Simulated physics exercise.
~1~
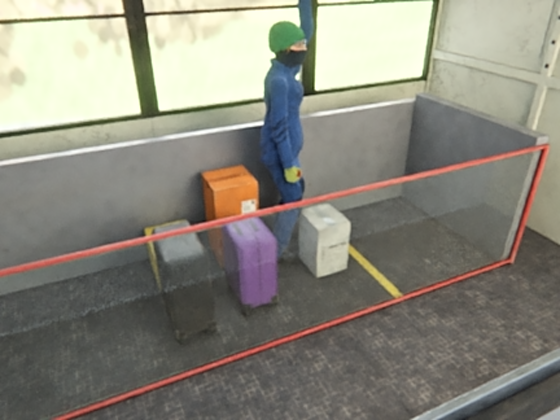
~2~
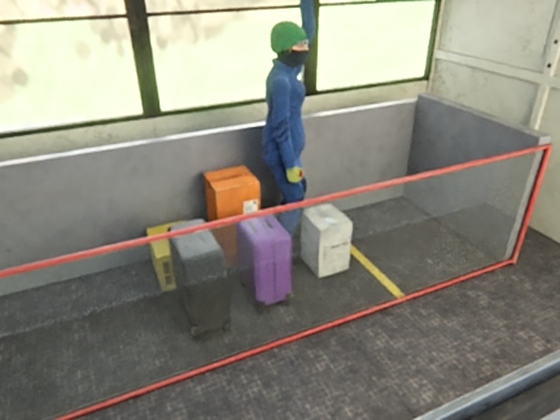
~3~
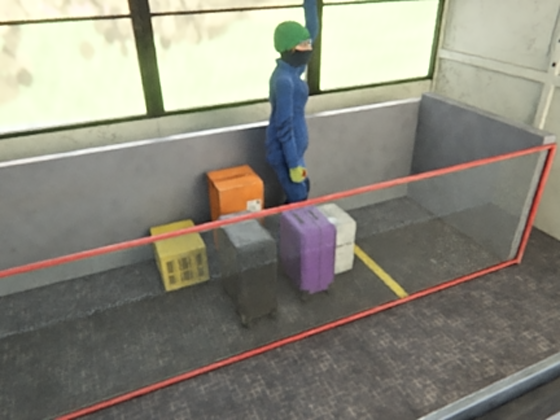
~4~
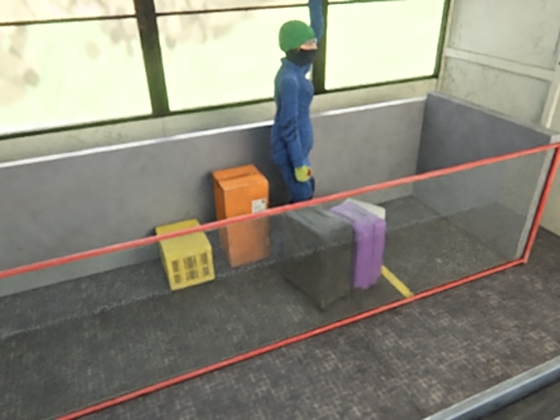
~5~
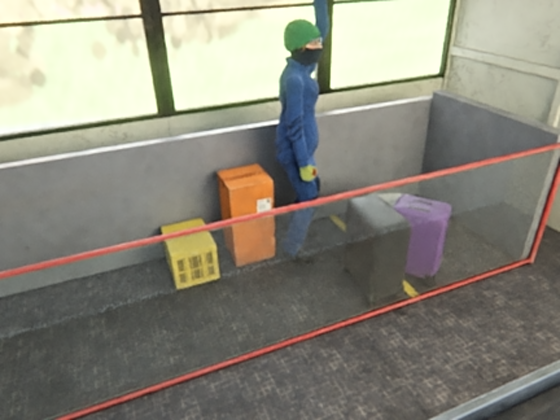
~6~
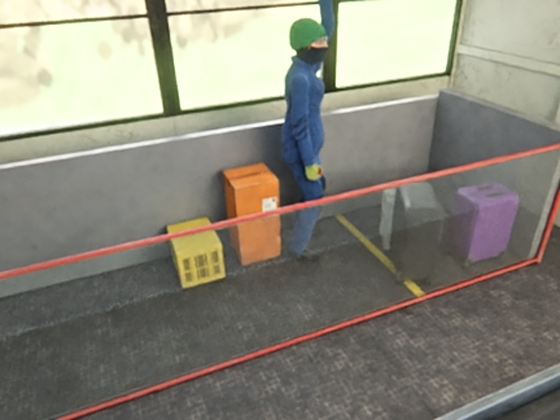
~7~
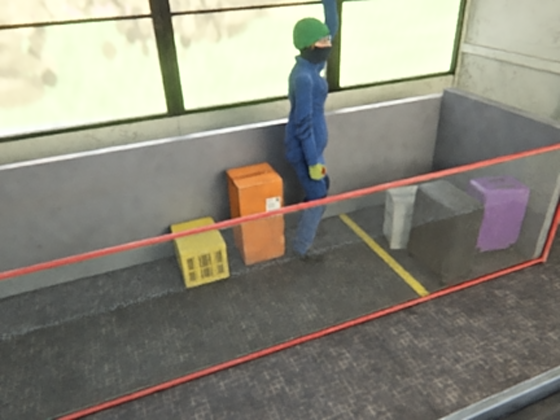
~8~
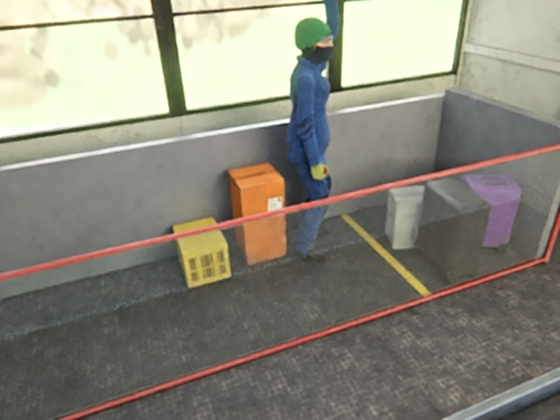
A person in a green cap, dark face covering and blue overalls stands against the low grey wall of a windowed vehicle bay, seen from above through a red-edged clear panel. Around them are an orange box, a yellow crate at left, a black case, a purple case and a white case near a yellow floor line. The black and purple cases roll right, and the white one then moves right too. All three cross the line, and the purple case reaches the far right before edging back. They end upright beyond the line, while the orange box and yellow crate remain left of it.
